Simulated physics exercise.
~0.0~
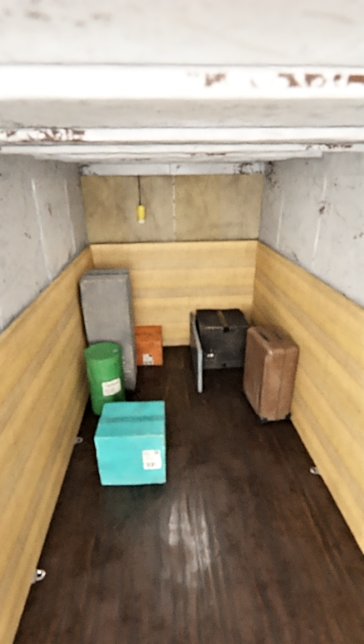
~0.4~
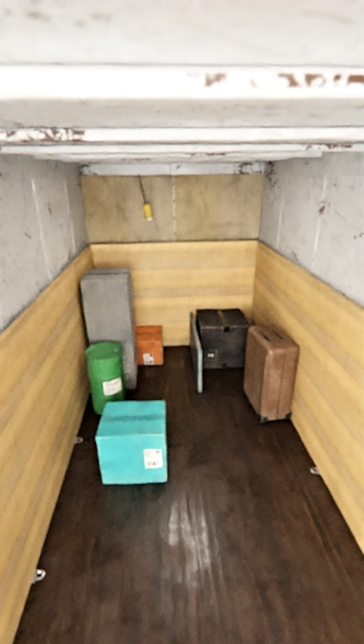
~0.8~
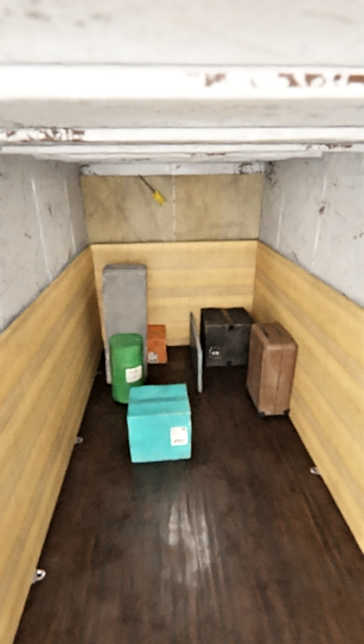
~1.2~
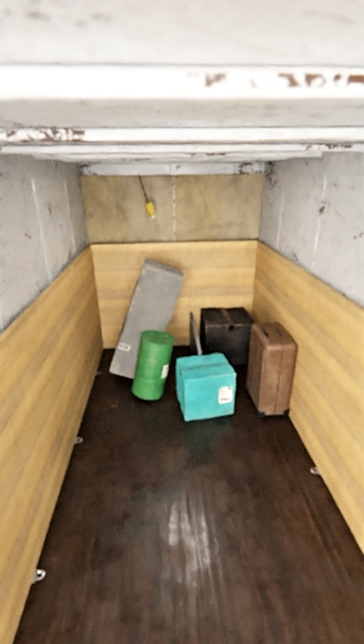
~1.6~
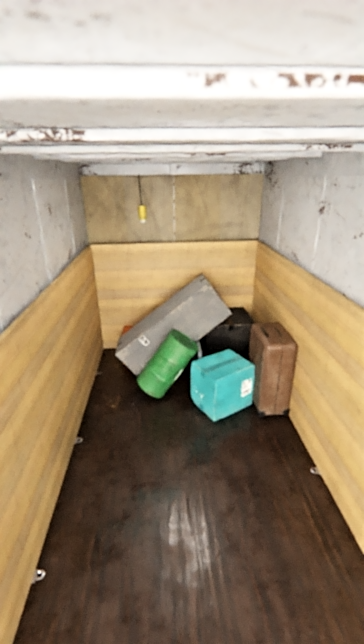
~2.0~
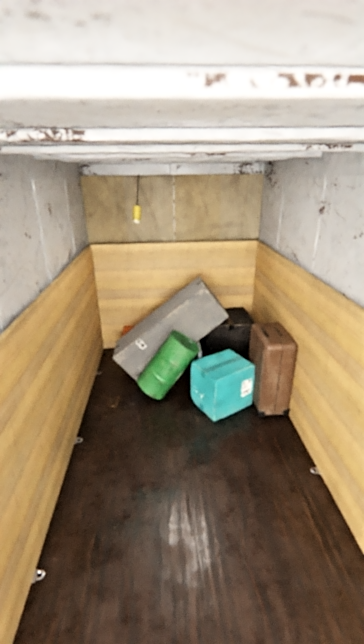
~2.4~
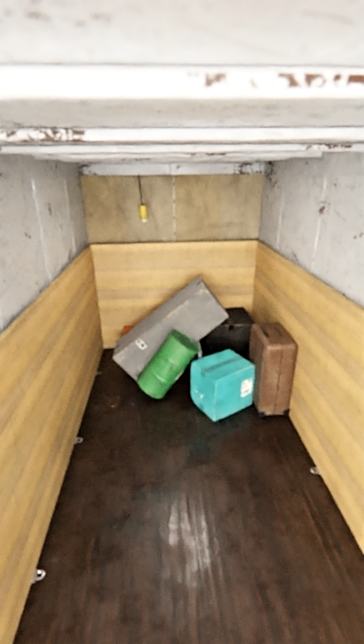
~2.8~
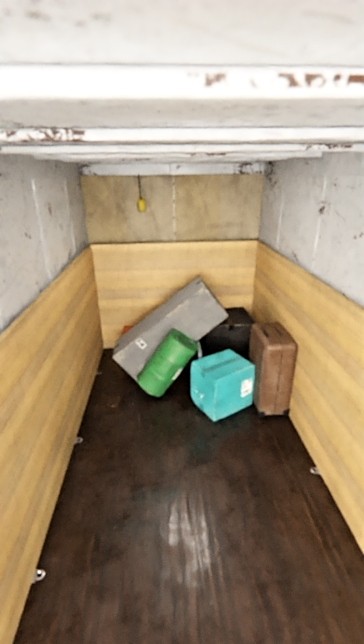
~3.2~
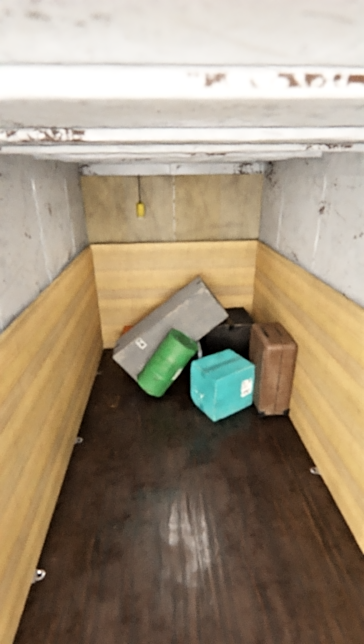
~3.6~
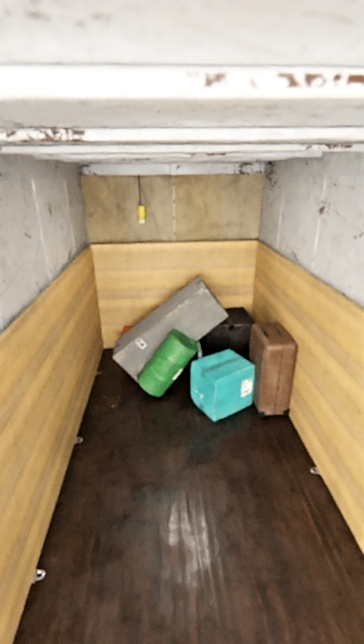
A turquoise box stands nearest on the dark floor of a van's load bay, seen from the rear towards the bulkhead, with a green drum and a tall grey box behind it on the left. A small orange box sits at the back, a black box and a brown case stand on the right, and a yellow lamp hangs above. The lamp swings, then the turquoise box slides away and to the right as the drum and grey box shift and tip rightward. The grey box topples across the back, hiding most of the orange box, and the drum ends tilted against it. The turquoise box stops beside the brown case, which stays upright, and only the lamp still sways.
